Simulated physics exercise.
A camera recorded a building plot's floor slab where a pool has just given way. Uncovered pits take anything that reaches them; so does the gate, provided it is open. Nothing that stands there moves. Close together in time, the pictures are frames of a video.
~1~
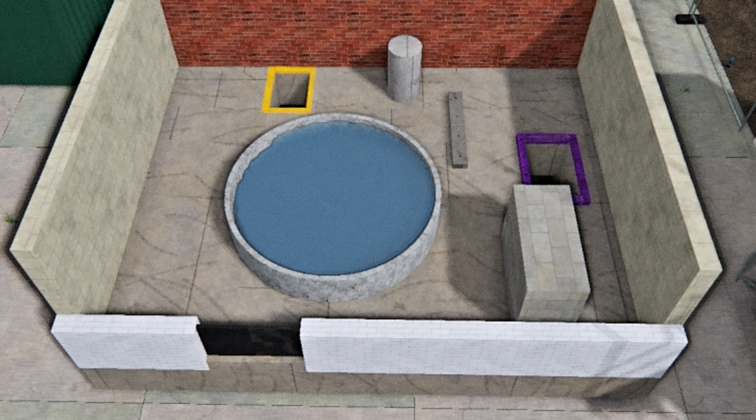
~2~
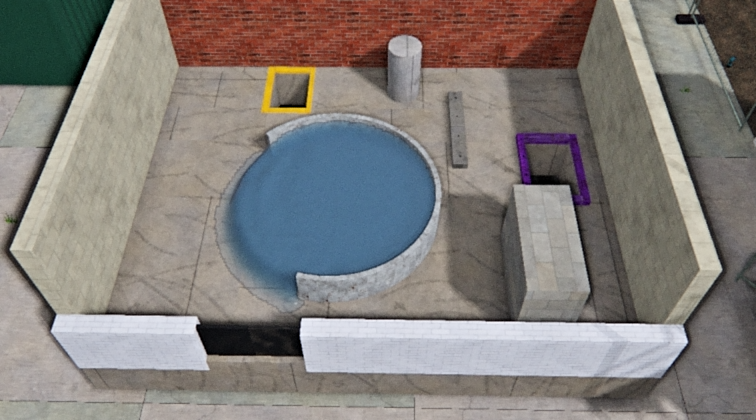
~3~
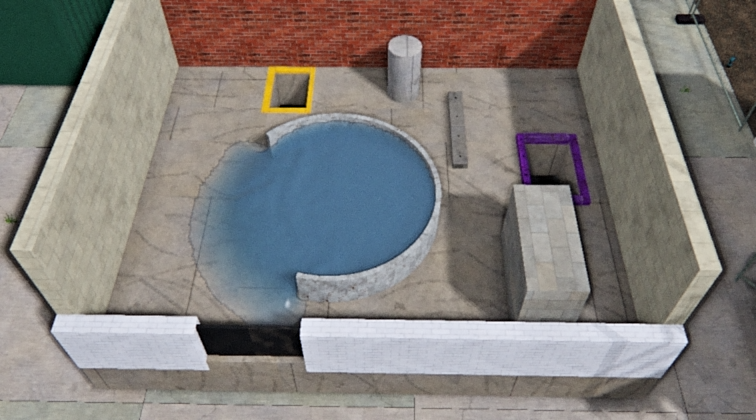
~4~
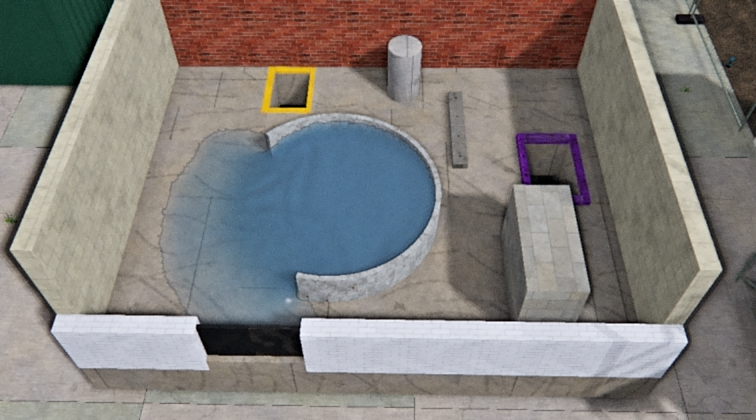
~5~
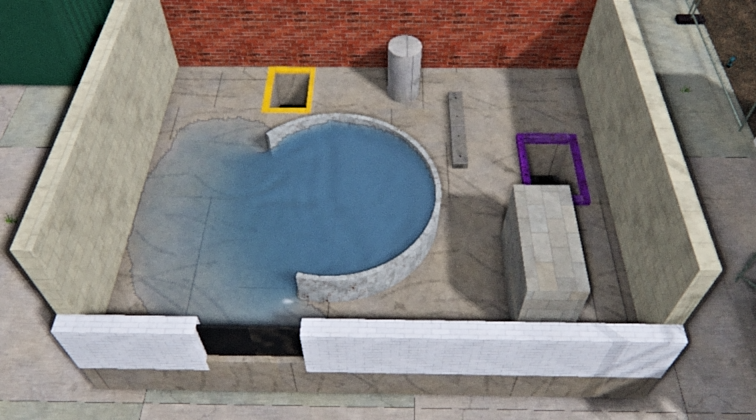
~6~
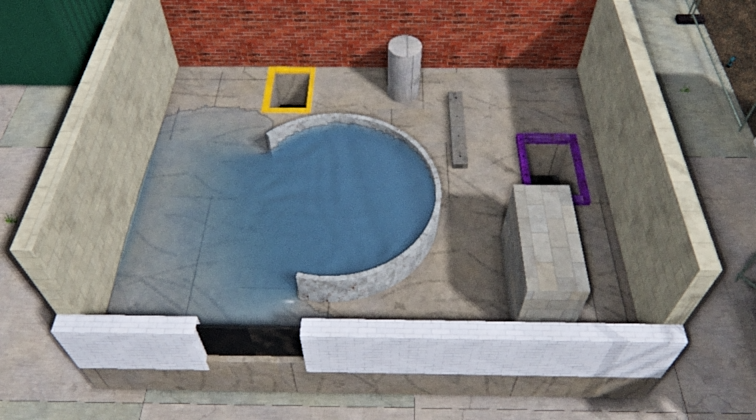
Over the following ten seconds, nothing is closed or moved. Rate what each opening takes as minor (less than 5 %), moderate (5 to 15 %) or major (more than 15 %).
The gate - minor, the purple pit - minor, the yellow pit - major.
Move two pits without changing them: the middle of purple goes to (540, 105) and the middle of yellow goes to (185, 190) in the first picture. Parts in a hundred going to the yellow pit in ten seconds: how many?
Result - yellow pit: 50 %.
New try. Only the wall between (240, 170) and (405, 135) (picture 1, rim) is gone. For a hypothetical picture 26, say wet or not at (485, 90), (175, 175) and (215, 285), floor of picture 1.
So the first one is drenched, the next drenched, and the last left untouched.
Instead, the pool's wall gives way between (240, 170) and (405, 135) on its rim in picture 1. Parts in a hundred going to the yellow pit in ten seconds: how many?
The yellow pit gets 55 per cent.
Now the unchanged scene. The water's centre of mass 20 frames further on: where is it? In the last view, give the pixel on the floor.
The balance point is around (237, 216).
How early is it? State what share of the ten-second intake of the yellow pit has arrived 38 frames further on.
That share would be near 55 %.
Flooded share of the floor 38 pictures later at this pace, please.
Around 65 percent of it.
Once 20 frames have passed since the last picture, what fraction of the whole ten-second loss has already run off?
Share gone by then: About 10 %.
A moment on, water covers 30 % of the floor; the gate 0 %, the purple pit 0 %, the yellow pit 0 %.
Next, water covers 35 % of the floor; the gate 0 %, the purple pit 0 %, the yellow pit 0 %.
Then, water covers 45 % of the floor; the gate 0 %, the purple pit 0 %, the yellow pit 2 %.
Later, water covers 65 % of the floor; the gate 0 %, the purple pit 0 %, the yellow pit 17 %.
In the end, water covers 90 % of the floor; the gate 0 %, the purple pit 0 %, the yellow pit 29 %.
